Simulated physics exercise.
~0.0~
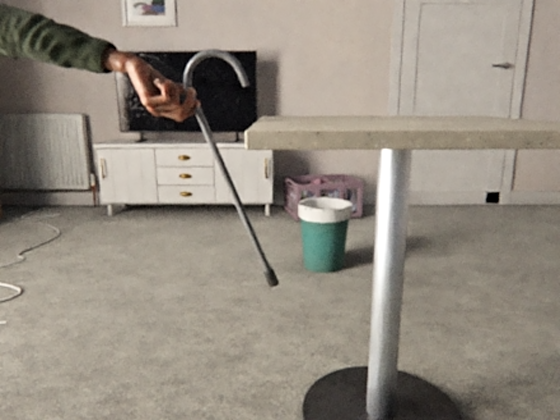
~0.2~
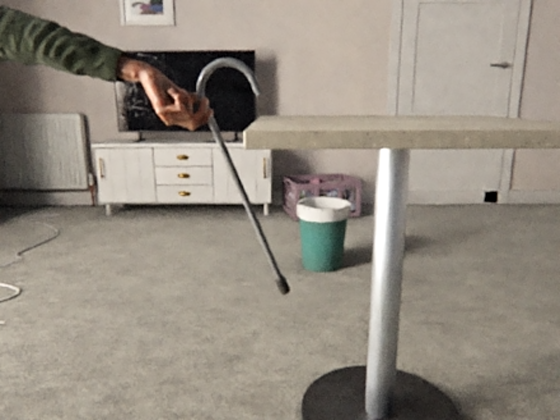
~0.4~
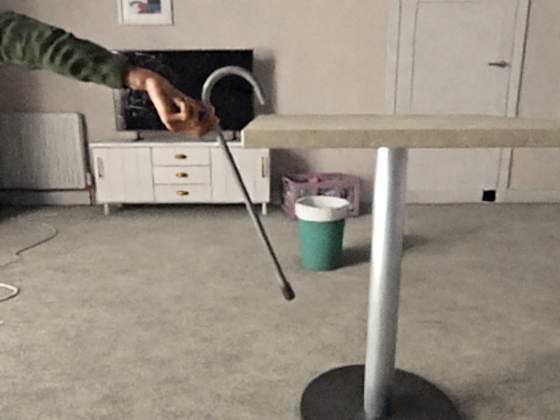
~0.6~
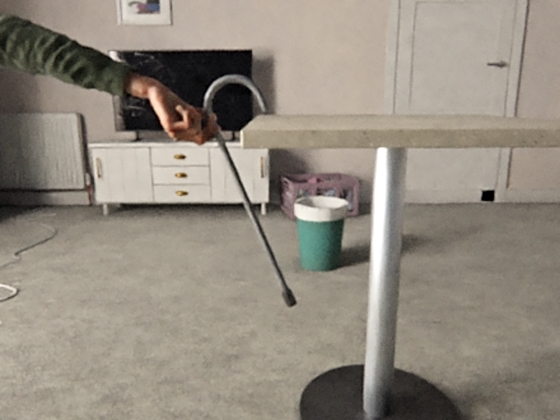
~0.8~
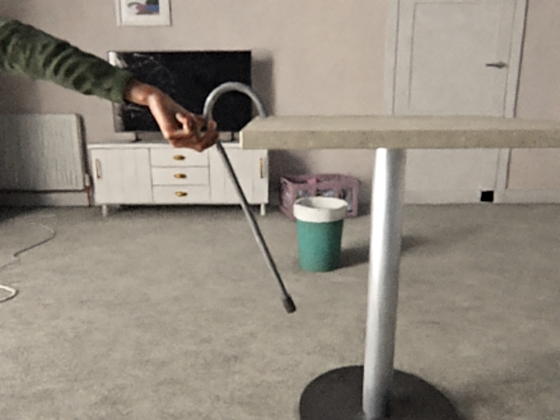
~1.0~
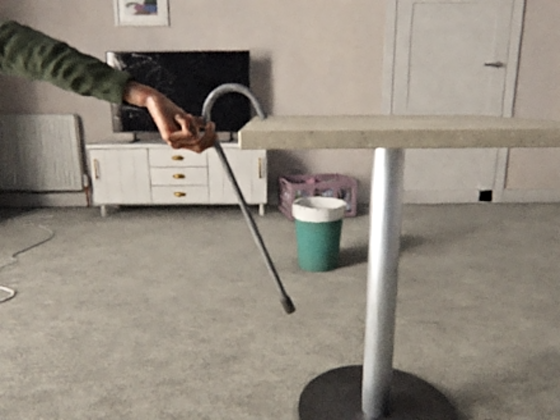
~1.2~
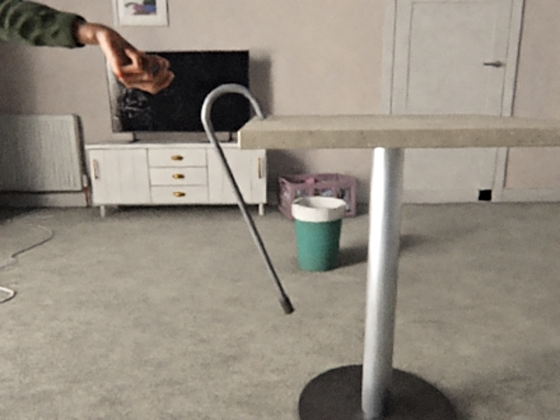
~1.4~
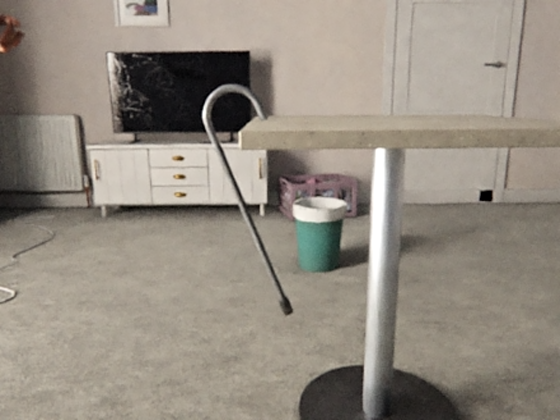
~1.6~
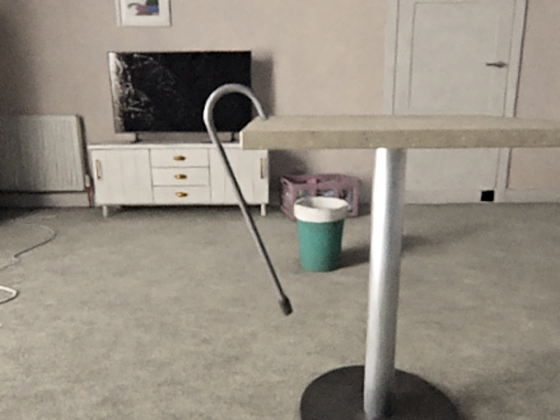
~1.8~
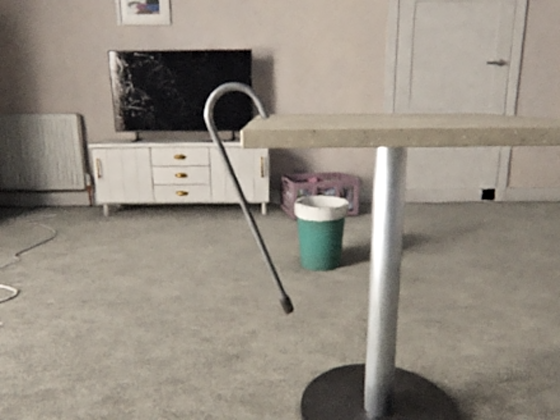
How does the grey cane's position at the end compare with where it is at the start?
At the end the grey cane is slightly farther right and lower than at the start, with its hooked handle on the edge of the table top.
